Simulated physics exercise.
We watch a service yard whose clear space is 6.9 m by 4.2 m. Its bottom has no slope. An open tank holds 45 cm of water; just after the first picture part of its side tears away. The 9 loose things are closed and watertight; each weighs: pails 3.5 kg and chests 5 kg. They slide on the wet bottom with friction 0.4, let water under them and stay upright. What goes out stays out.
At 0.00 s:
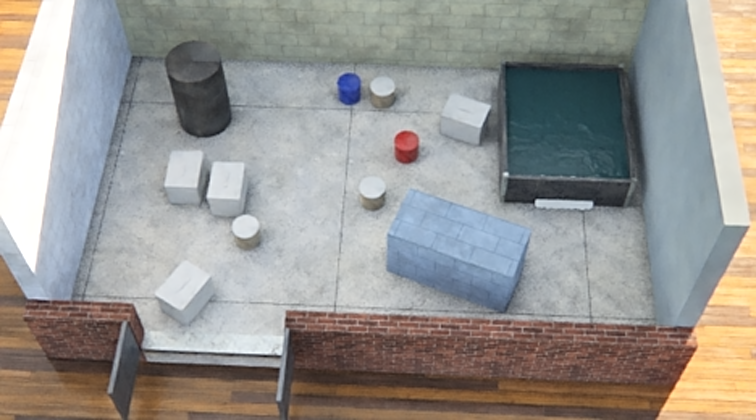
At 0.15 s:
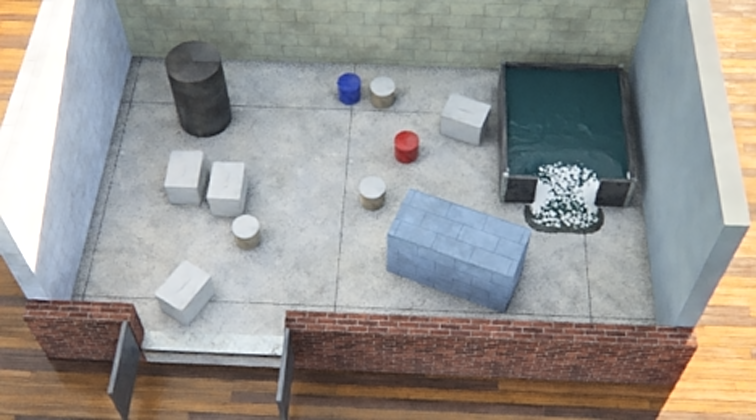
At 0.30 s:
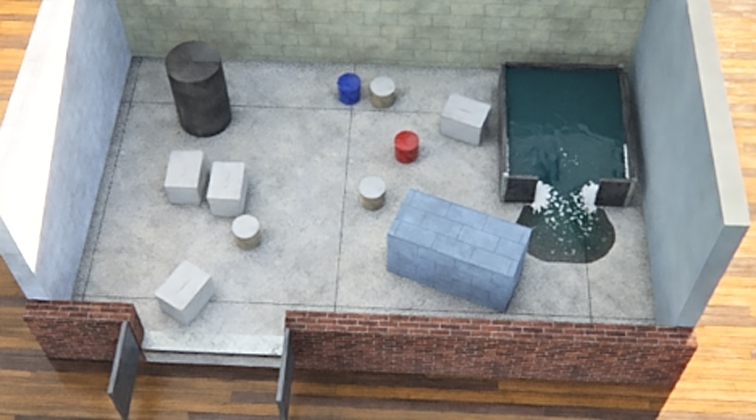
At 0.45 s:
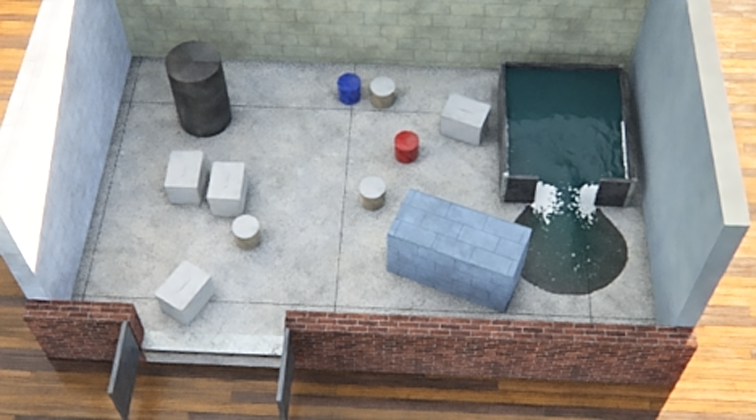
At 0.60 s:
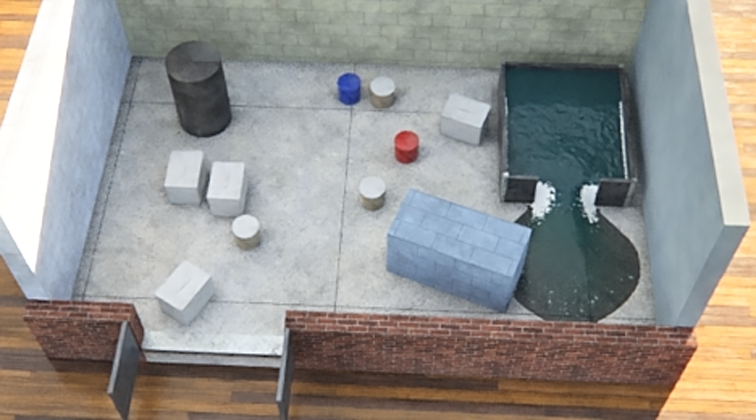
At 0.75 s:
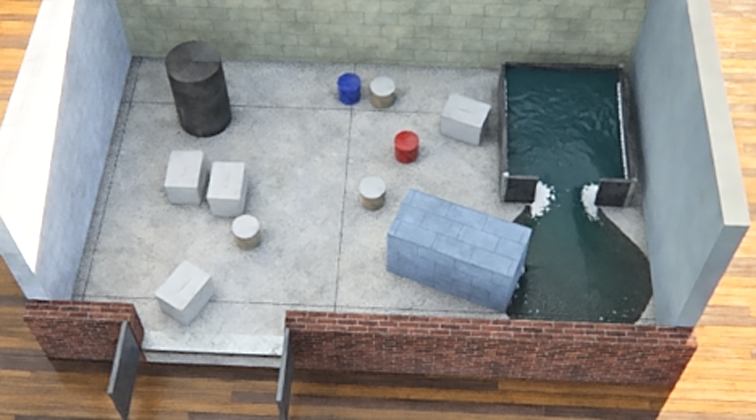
In a walled yard scattered with pails and pale blocks, the front of an open tank at the right gave way, and dark water poured out, spreading to the front wall while the objects stayed put.
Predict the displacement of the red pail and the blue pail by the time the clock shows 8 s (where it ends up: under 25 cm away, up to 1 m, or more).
Red pail slides a little, blue pail stays put.
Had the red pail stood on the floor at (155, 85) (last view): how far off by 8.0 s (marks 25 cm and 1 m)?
It barely shifts.
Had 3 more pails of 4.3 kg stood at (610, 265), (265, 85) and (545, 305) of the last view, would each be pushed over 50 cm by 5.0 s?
In that order: Past it, less, more.
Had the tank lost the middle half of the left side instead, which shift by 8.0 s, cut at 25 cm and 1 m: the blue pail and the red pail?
Then the blue pail ends far away, the red pail gets carried off.
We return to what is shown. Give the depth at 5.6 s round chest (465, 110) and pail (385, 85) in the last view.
Roughly 2 and 1 cm.
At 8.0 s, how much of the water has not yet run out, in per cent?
Some 98 per cent remains.
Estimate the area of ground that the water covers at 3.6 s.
Some 14 m2.
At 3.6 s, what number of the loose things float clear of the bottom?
At that moment 0.
After 1.6 s the red pail is near (407, 140), 0.0 m from its start, aground; the blue pail is near (349, 82), 0.0 m from its start, aground; 0 of 9 are out; 0 afloat.
After 3.6 s the red pail is near (407, 140), 0.0 m from its start, aground; the blue pail is near (349, 82), 0.0 m from its start, aground; 0 of 9 are out; 0 afloat.
After 5.6 s the red pail is near (400, 131), 0.2 m from its start, aground; the blue pail is near (349, 82), 0.0 m from its start, aground; 0 of 9 are out; 1 afloat.
After 8.0 s the red pail is near (392, 120), 0.4 m from its start, aground; the blue pail is near (349, 82), 0.0 m from its start, aground; 0 of 9 are out; 2 afloat.
